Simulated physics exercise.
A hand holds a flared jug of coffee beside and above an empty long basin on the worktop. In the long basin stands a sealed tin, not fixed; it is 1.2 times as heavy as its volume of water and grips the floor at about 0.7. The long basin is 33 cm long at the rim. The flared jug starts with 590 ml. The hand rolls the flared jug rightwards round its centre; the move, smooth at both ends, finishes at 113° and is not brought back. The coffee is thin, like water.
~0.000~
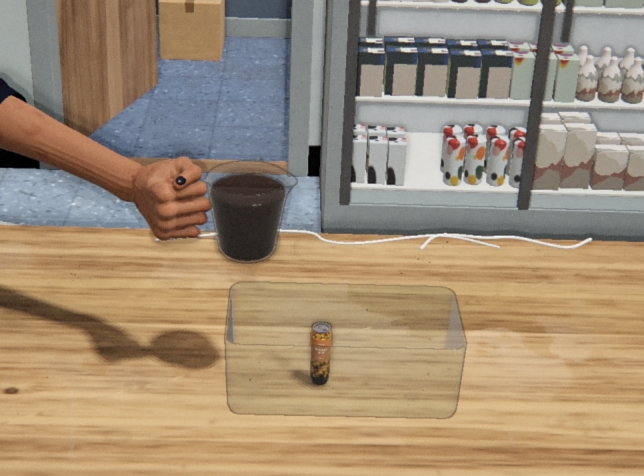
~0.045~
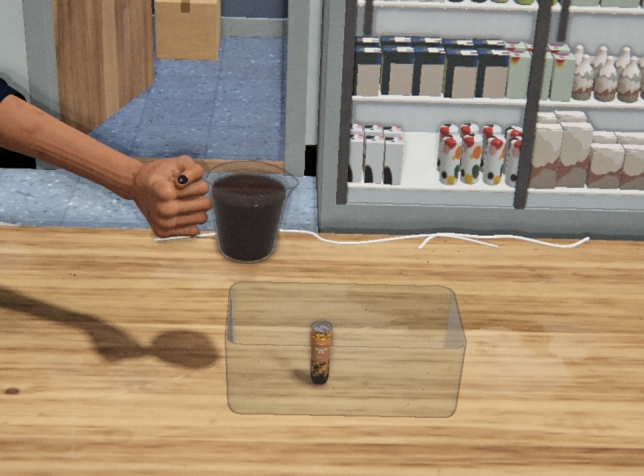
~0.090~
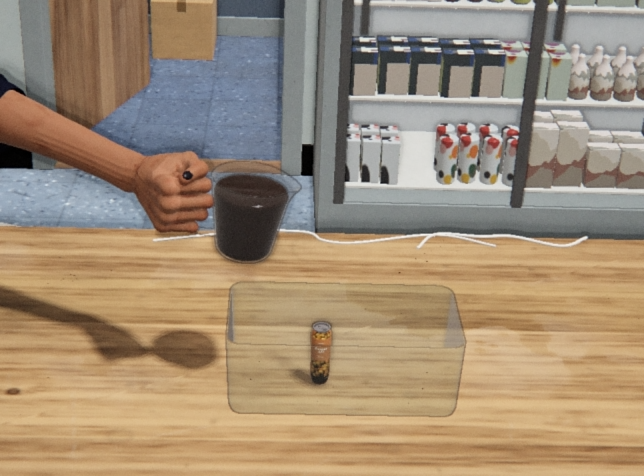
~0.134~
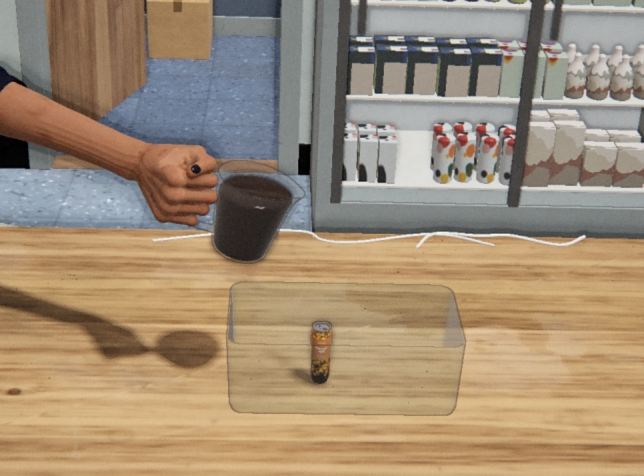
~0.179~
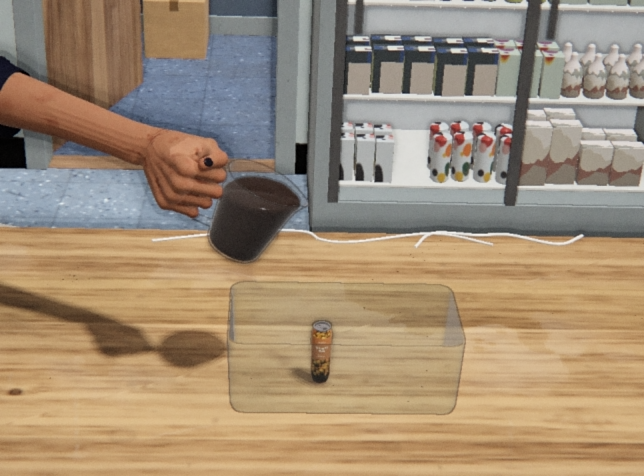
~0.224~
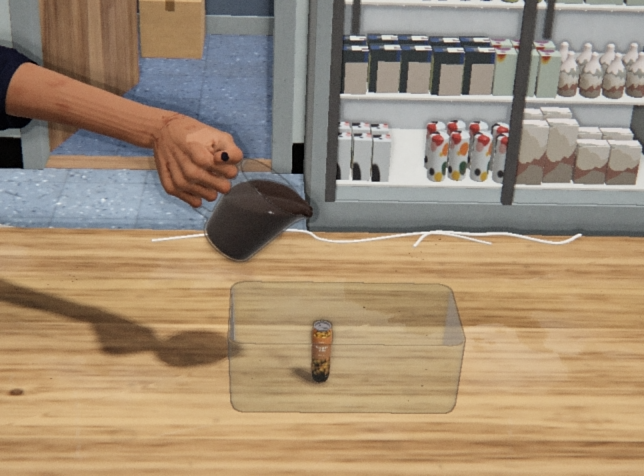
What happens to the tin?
The tin falls.
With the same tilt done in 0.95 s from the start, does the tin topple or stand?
The tin keeps standing.
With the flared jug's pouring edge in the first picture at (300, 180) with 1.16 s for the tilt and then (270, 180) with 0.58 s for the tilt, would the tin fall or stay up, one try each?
First it stays up; then it topples.
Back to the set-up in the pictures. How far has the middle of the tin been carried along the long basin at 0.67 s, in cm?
Some 0 cm.
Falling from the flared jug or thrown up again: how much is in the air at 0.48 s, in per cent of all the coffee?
Some 34 per cent.
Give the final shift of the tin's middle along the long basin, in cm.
About 6.5 cm.
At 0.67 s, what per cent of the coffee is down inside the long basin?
About 88 per cent.
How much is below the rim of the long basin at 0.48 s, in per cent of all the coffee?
About 28 per cent.
After 0.48 s the tilt is 105° and 38 per cent is still to pour; the tin stands where it began.
After 0.67 s the tilt is 113° and 3 per cent is still to pour; the tin stands where it began.
After 0.87 s the tilt is 113° and 0 per cent is still to pour; the tin lies on its side.
After 1.08 s the tilt is 113° and 0 per cent is still to pour; the tin lies on its side.
In the end the tin lies on its side.
